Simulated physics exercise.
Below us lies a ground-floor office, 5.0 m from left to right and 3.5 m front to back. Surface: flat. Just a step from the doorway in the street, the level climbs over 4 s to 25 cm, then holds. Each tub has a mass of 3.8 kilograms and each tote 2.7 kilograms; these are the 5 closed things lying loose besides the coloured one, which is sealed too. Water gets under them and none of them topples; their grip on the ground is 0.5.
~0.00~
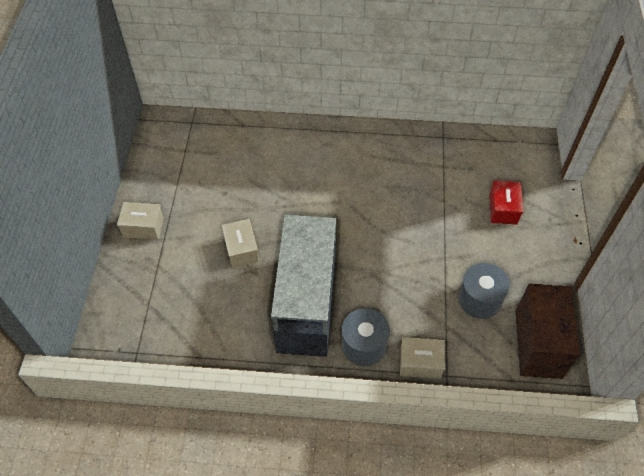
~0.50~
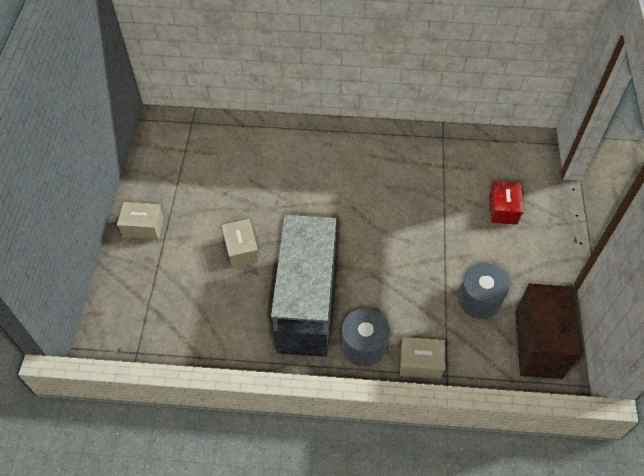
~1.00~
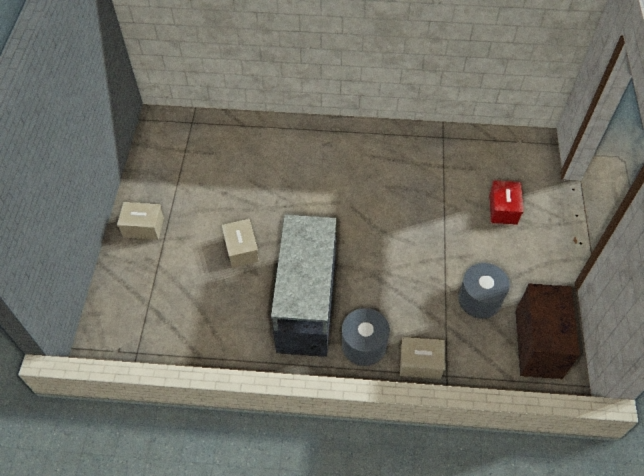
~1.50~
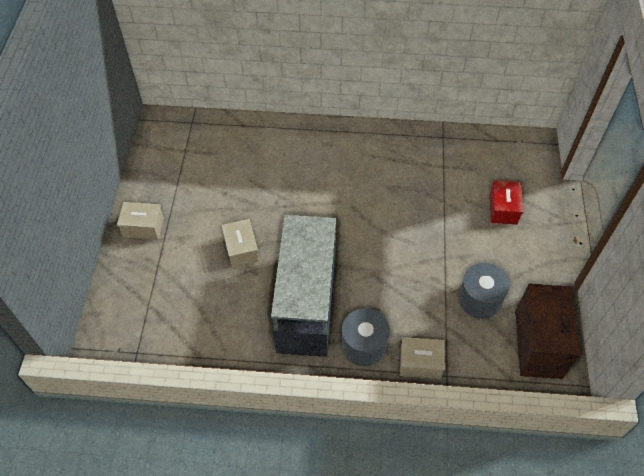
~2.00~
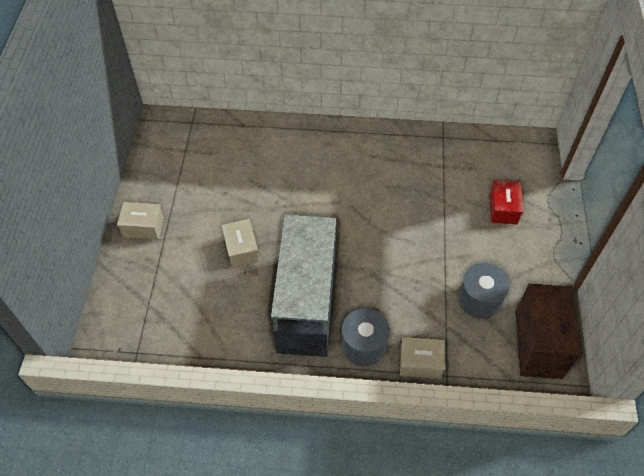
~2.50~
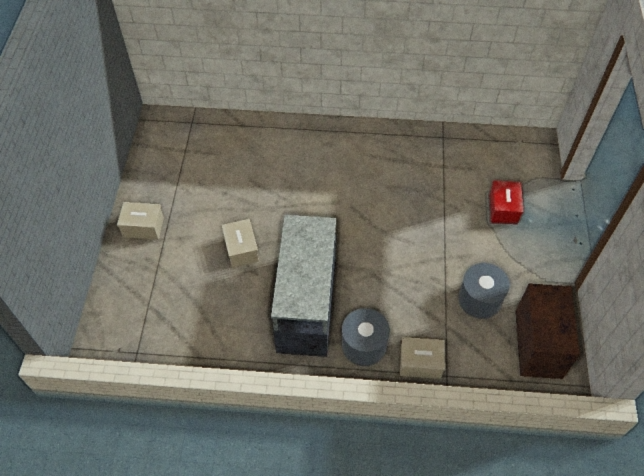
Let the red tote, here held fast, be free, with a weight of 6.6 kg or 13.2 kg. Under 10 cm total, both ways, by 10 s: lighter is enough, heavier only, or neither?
Neither.
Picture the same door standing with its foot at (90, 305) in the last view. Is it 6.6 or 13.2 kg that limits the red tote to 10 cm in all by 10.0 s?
Then no mass works.
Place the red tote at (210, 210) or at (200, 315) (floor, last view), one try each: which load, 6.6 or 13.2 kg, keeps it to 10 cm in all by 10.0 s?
First try none suffices, second try none suffices.
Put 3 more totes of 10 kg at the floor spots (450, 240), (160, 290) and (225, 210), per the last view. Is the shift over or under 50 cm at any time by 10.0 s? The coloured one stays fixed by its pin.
Result, in order - exceeds it; falls shy; falls shy.
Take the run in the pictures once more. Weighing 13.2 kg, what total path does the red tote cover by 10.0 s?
Total path: Around 300 cm.
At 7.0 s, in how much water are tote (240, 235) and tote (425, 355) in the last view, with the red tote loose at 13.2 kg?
First about 2 cm, second about 7 cm.
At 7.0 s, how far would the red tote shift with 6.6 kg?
Around 400 centimetres out of place.
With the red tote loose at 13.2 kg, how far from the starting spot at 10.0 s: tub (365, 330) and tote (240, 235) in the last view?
The first is 40 cm from its start, the second 140 cm.
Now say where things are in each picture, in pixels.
The first frame shows the red tote at (508, 196) rests on the ground; 0.0 m2 under water; 0 of 6 have shifted.
The second frame shows the red tote at (508, 196) rests on the ground; 0.0 m2 under water; 0 of 6 have shifted.
The third frame shows the red tote at (508, 196) rests on the ground; 0.0 m2 under water; 0 of 6 have shifted.
The fourth frame shows the red tote at (508, 196), on the bottom; water covers 0.0 m2; 0 of 6 have shifted.
The fifth frame shows the red tote at (508, 196) rests on the ground; 0.1 m2 under water; 0 of 6 have shifted.
The sixth frame shows the red tote at (508, 196), on the bottom; 0.7 m2 under water; 0 of 6 have shifted.
After 3.5 s the red tote would be 60 cm from its start with 6.6 kg and 24 cm from its start with 13.2 kg; 5 cm of water round it then.
After 4.5 s the red tote would be 144 cm from its start with 6.6 kg and 78 cm from its start with 13.2 kg; 5 cm of water round it then.
After 7.0 s the red tote would be 385 cm from its start with 6.6 kg and 189 cm from its start with 13.2 kg; 6 cm of water round it then.
After 10.0 s the red tote would be 417 cm from its start with 6.6 kg and 293 cm from its start with 13.2 kg; 12 cm of water round it then.
